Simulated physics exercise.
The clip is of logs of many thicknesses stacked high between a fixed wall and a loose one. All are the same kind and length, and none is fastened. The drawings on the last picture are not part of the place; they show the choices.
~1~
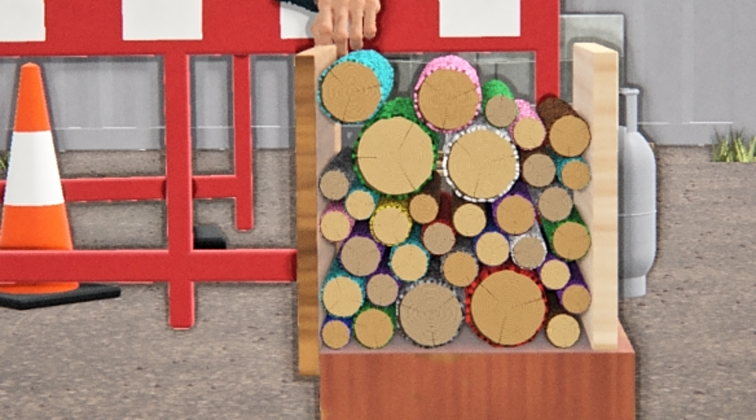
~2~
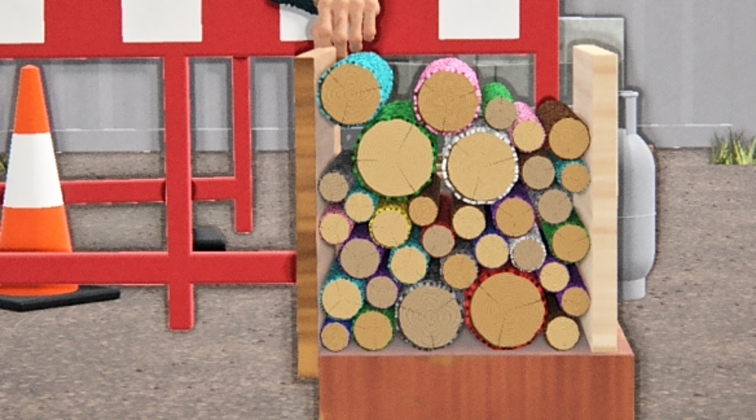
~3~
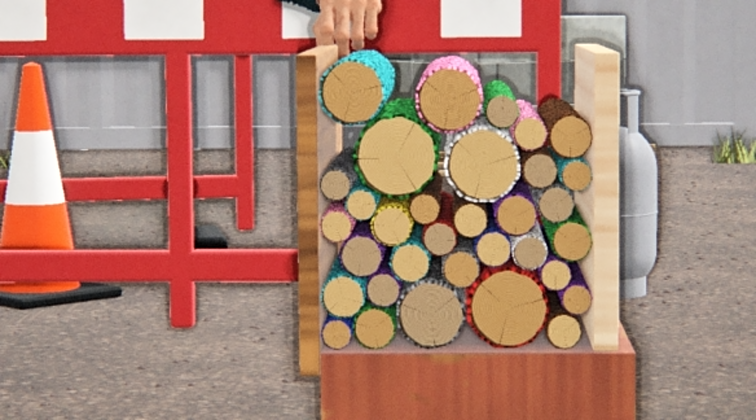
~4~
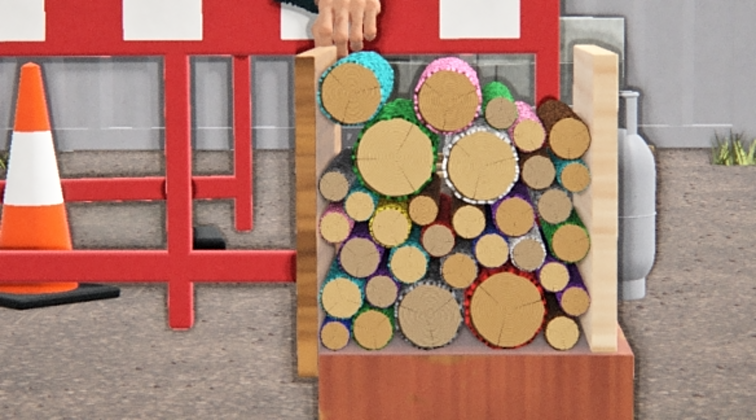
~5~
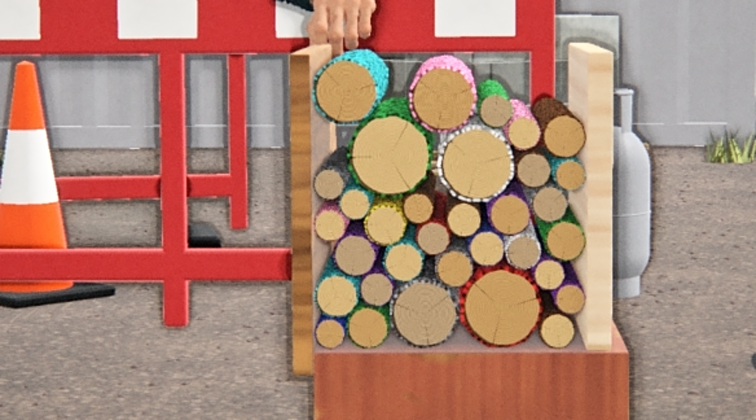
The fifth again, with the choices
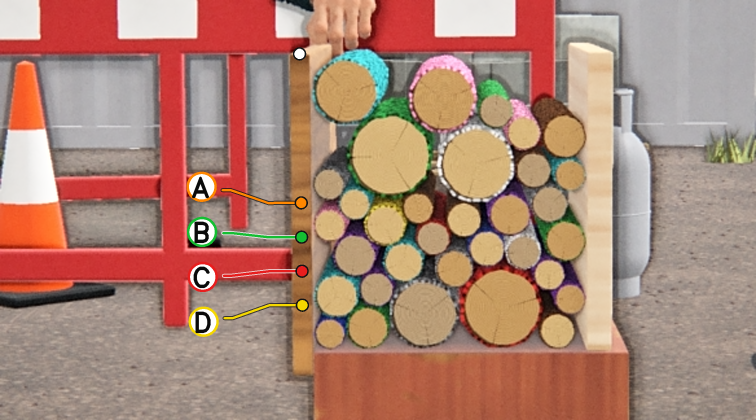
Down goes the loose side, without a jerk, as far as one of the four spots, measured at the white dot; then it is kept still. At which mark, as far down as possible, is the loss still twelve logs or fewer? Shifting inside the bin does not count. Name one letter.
Lower it to D and no more.
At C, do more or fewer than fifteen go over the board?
At C, fewer than fifteen.
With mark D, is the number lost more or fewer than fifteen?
At D, fewer than fifteen.
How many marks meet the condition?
The number is four.
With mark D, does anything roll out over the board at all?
At D: Yes.
On the marked copy, A at (301, 203); B at (301, 237); C at (302, 271); D at (302, 305); the white dot at (299, 54).
Taking D. A third of the way, top of the board (312, 157).
Two thirds of the way, top of the board (313, 273).
When it is over, top of the board (314, 304), about six out over the board.
As for the rest, A one out over the board; B one out over the board; C about five out over the board.
